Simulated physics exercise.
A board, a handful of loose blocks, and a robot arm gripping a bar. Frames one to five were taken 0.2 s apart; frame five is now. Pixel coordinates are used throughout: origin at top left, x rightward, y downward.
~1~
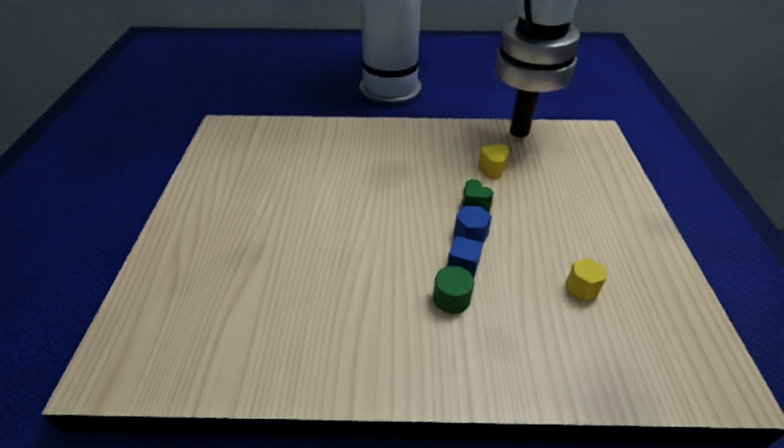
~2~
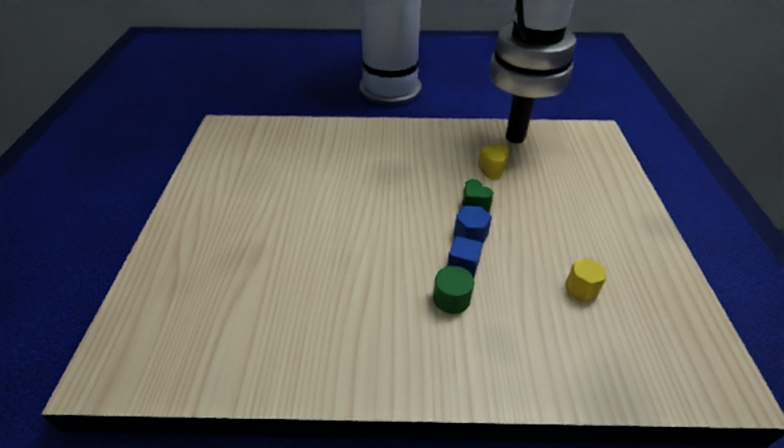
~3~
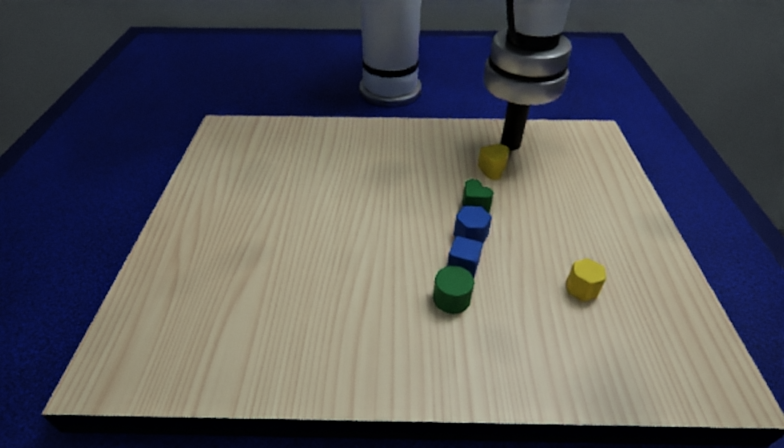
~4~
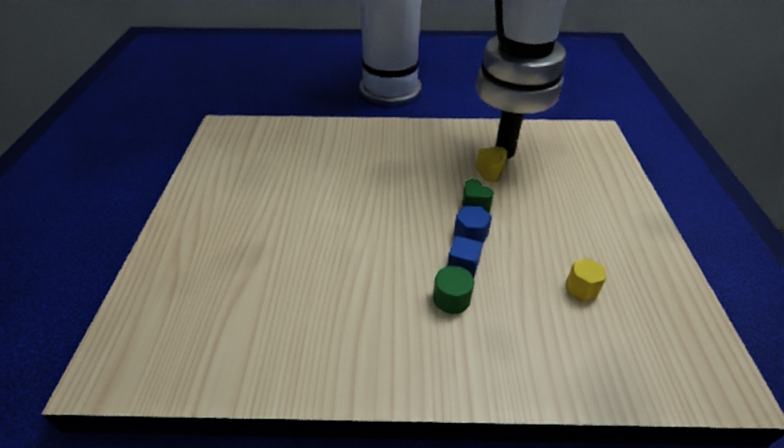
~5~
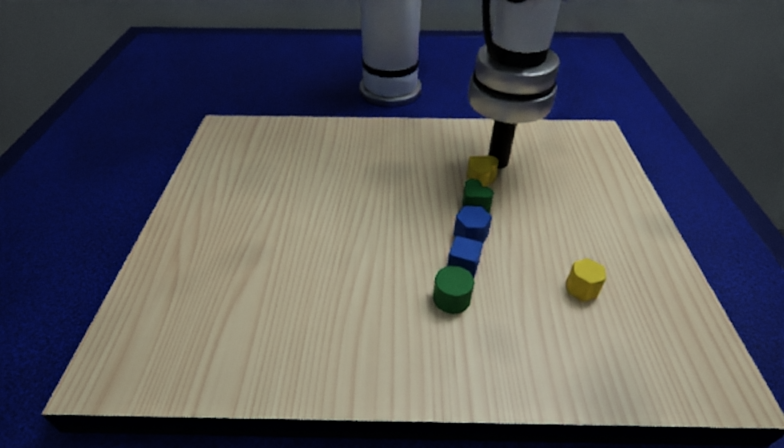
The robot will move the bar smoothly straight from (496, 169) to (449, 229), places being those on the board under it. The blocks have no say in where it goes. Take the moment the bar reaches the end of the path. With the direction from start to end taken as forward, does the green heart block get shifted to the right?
No
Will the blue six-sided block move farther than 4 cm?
Yes
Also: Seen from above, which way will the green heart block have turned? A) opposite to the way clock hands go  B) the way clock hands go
My answer is option A.
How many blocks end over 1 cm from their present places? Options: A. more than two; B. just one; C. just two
I'll go with A - more than two.
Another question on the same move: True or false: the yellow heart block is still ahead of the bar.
This is false.
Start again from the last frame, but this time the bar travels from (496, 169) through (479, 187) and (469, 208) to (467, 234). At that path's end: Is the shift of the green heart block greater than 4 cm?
My answer is yes.
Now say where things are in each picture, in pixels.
The first picture shows bar's lower end (519, 132); blue square (466, 248); blue six-sided block (474, 216); green heart block (477, 189); yellow heart block (496, 152).
The second picture shows bar (515, 138); blocks still.
The third picture shows bar (510, 145); blocks still.
The fourth picture shows bar (505, 153); yellow heart block (494, 154).
The fifth picture shows bar (498, 162); blue square (466, 248); blue six-sided block (474, 216); green heart block (477, 189); yellow heart block (484, 163).
On the path given first. One third of the way, bar (483, 181); green heart block (476, 191), turned 20° anticlockwise; yellow heart block (461, 175), turned 45° clockwise.
Two thirds of the way, bar (467, 201); blue six-sided block (473, 229); green heart block (469, 208), turned 85° anticlockwise; yellow heart block (446, 183).
At the end, bar (450, 222); blue square (472, 278); blue six-sided block (474, 252), turned 15° anticlockwise; green heart block (458, 231), turned 105° anticlockwise; yellow heart block (445, 184), turned 125° clockwise.
